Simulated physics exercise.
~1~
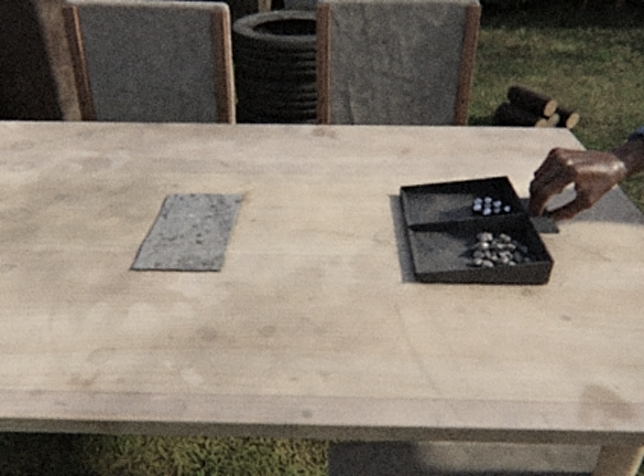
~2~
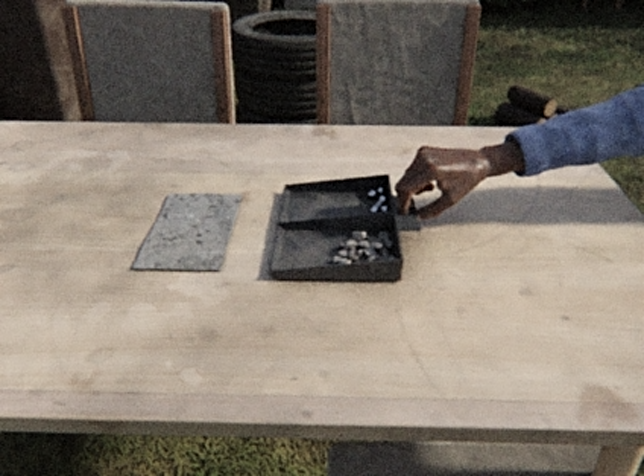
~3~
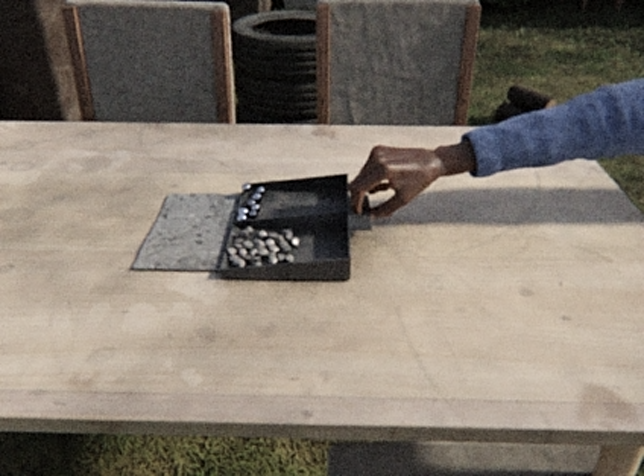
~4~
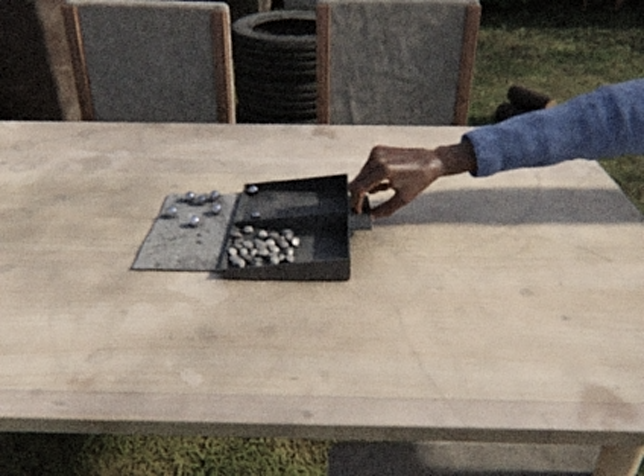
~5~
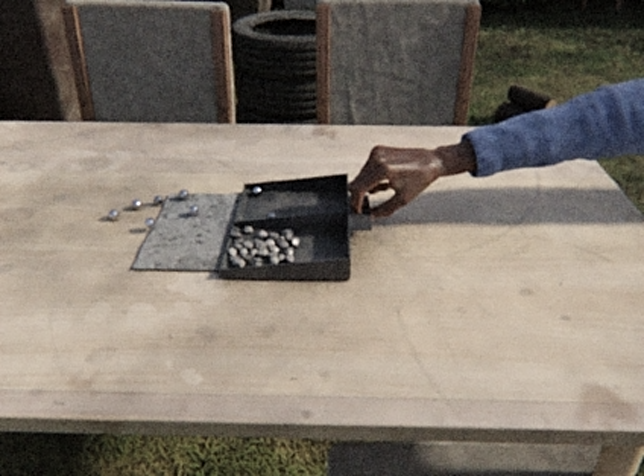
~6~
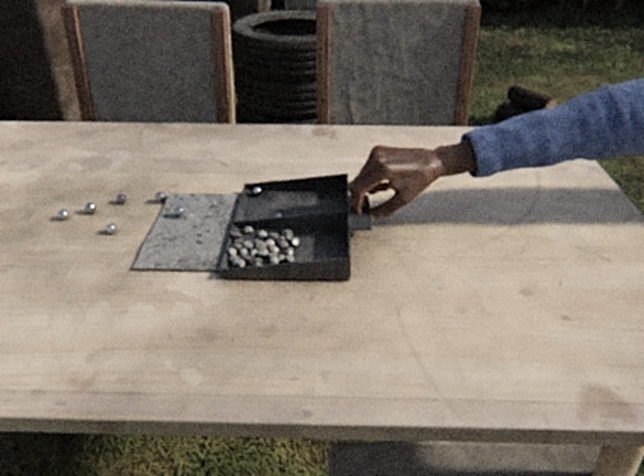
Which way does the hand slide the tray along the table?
The hand slides the tray to the left, up to the grey slab.
